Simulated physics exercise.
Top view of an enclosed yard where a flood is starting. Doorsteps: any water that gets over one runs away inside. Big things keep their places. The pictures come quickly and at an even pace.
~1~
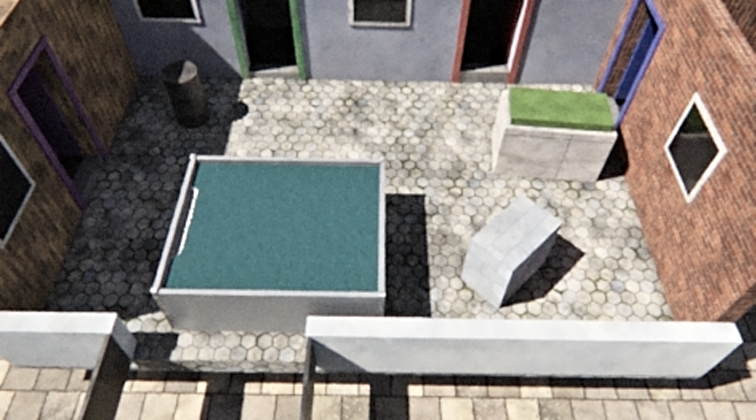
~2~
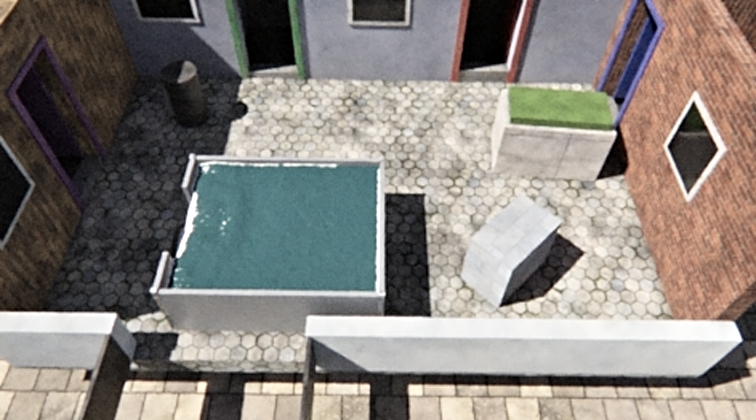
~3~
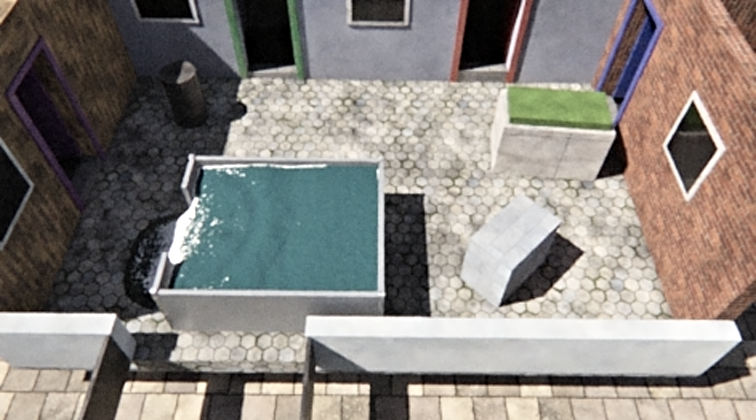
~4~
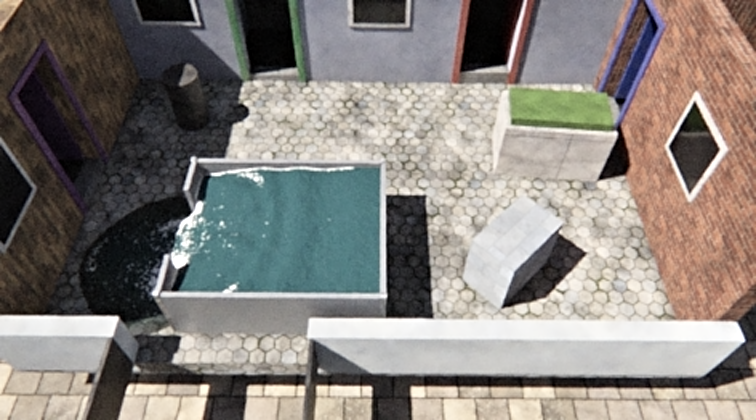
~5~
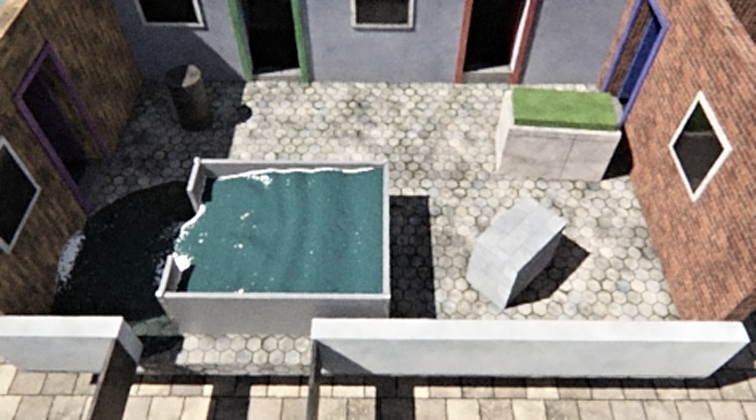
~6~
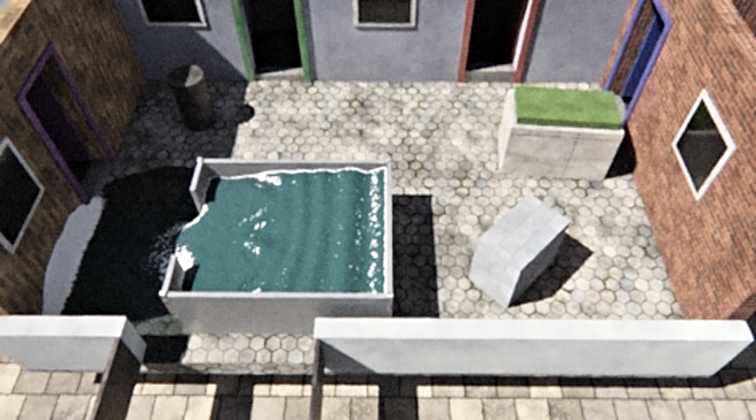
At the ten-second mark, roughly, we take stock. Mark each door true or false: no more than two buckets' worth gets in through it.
Blue door: False, purple door: False, green door: True, red door: True.
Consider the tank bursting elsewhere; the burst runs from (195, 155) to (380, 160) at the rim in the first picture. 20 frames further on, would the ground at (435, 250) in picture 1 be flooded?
Verdict: No water.
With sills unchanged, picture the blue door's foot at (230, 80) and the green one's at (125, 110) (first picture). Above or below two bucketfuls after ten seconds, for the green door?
Then: The green one is over.
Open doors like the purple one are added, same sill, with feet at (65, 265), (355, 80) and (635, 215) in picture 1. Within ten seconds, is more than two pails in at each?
Taking them as listed, the first overshoots, the second undershoots and the third undershoots.
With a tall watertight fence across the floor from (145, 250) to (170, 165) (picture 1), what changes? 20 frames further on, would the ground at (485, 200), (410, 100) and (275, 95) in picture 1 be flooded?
Taking the points in the order given, they are high and dry, inundated and inundated.
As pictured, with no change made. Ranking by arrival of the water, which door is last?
The door marked blue.
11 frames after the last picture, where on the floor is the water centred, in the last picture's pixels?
The water's centre sits above (228, 250).
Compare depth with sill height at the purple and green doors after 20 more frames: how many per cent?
I'd say around 140 and 60 in a hundred.
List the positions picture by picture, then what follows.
The first picture shows the open tank at (280, 224) is whole and still.
In the second picture, the front is at a hidden place, out from the gap at (191, 247).
In the third picture, the front is at (139, 242), out from the gap at (190, 248).
In the fourth picture, water pours out at (193, 251) and has run to (85, 270).
In the fifth picture, water pours out at (196, 251) and has run to (55, 301).
In the sixth picture, the front is at (103, 190), out from the gap at (199, 251).
A moment on, water covers 15 % of the floor; the blue door not reached, the purple door under two buckets in, the green door not reached, the red door not reached.
Next, water covers 25 % of the floor; the blue door not reached, the purple door over two buckets in, the green door not reached, the red door not reached.
Then, water covers 40 % of the floor; the blue door not reached, the purple door far over two buckets in, the green door wet at the sill, nothing in, the red door not reached.
Later, water covers 80 % of the floor; the blue door wet at the sill, nothing in, the purple door far over two buckets in, the green door wet at the sill, nothing in, the red door wet at the sill, nothing in.
In the end, water covers 100 % of the floor; the blue door far over two buckets in, the purple door far over two buckets in, the green door wet at the sill, nothing in, the red door wet at the sill, nothing in.
